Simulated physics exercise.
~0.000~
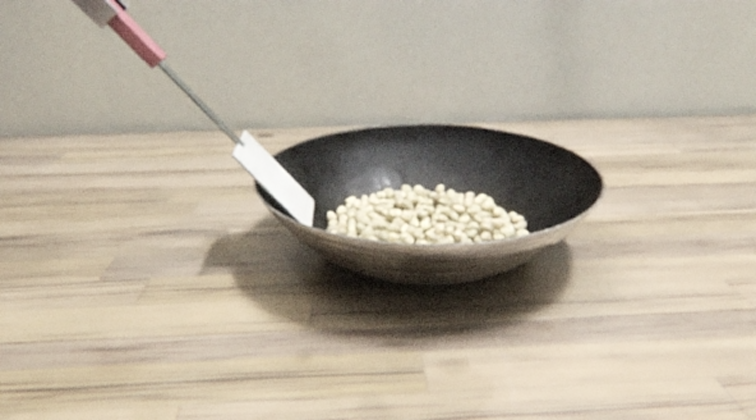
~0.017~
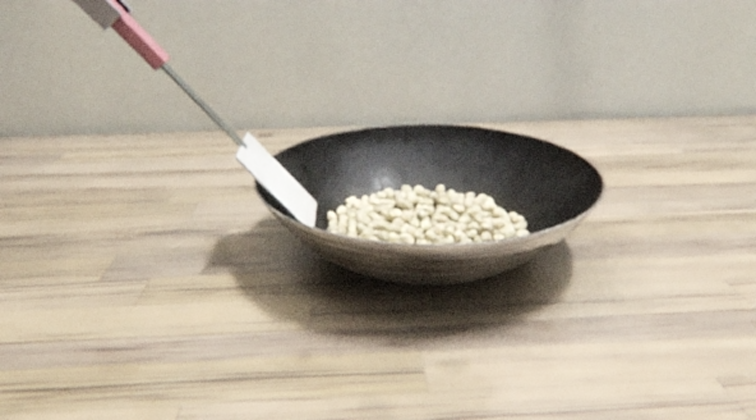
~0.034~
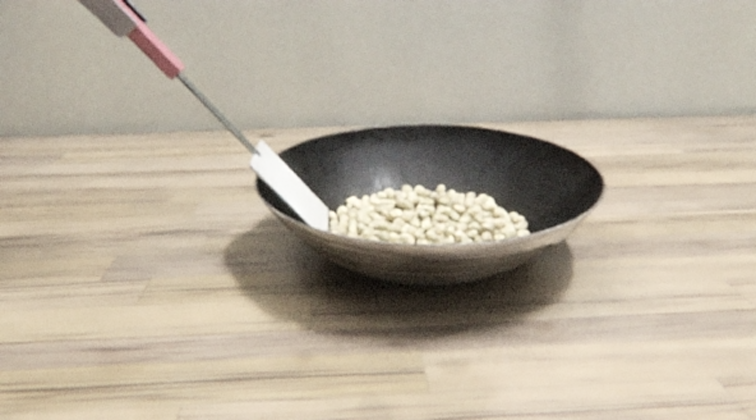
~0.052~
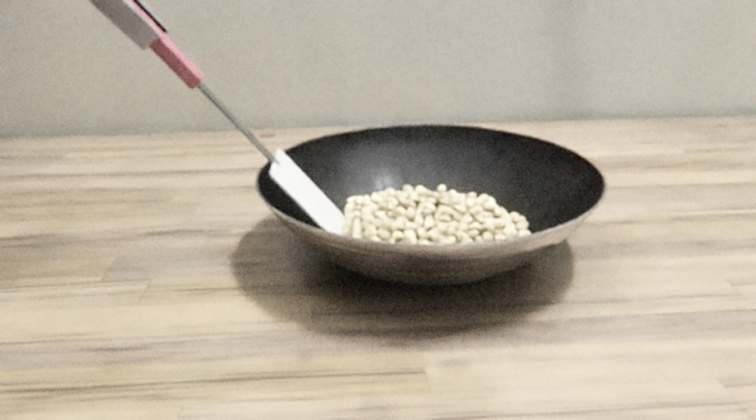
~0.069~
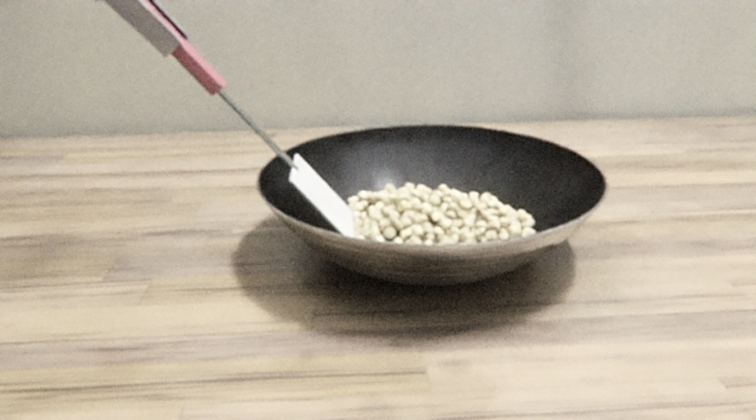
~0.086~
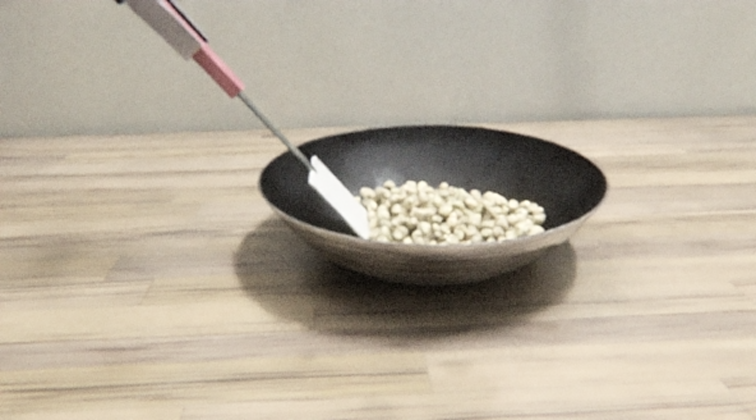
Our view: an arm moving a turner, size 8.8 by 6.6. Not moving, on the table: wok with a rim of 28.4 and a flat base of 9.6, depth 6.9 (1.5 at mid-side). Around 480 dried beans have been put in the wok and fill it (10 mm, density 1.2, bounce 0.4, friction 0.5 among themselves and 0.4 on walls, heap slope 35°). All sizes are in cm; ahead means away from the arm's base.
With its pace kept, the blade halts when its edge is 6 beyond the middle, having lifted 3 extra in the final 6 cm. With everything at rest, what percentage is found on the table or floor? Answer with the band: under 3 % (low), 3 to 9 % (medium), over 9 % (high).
Low, under 3 %.
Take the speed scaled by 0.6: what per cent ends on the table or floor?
I'd put it around 0 per cent.
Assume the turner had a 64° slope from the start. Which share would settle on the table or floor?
That would leave close to 0 per cent on the table or floor.
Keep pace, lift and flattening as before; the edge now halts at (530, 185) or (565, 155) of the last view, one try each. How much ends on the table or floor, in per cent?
First try about 10 percent, second about 25 percent.
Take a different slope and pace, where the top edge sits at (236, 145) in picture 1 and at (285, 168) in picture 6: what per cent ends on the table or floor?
0 per cent.
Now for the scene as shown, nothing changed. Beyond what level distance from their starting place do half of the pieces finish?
Somewhere around 4 centimetres, I'd say.
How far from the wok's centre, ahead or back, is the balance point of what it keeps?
Roughly 4.5 cm ahead of the centre.
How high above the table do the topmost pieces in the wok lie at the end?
Some 6.0 cm above the table.
After 0.13 s, sloping 51°, highest piece 5 above the table; 477 in the wok.
After 0.17 s, sloping 51°, highest piece 5 above the table; 477 in the wok.
After 0.39 s, sloping 51°, highest piece 6 above the table; 476 in the wok, 1 on the blade or in flight.
After 1.44 s, sloping 51°, highest piece 6 above the table; 476 in the wok, 1 on the table or floor.
At rest, 476 in the wok, 1 on the table or floor. That is 0 % on the table or floor.
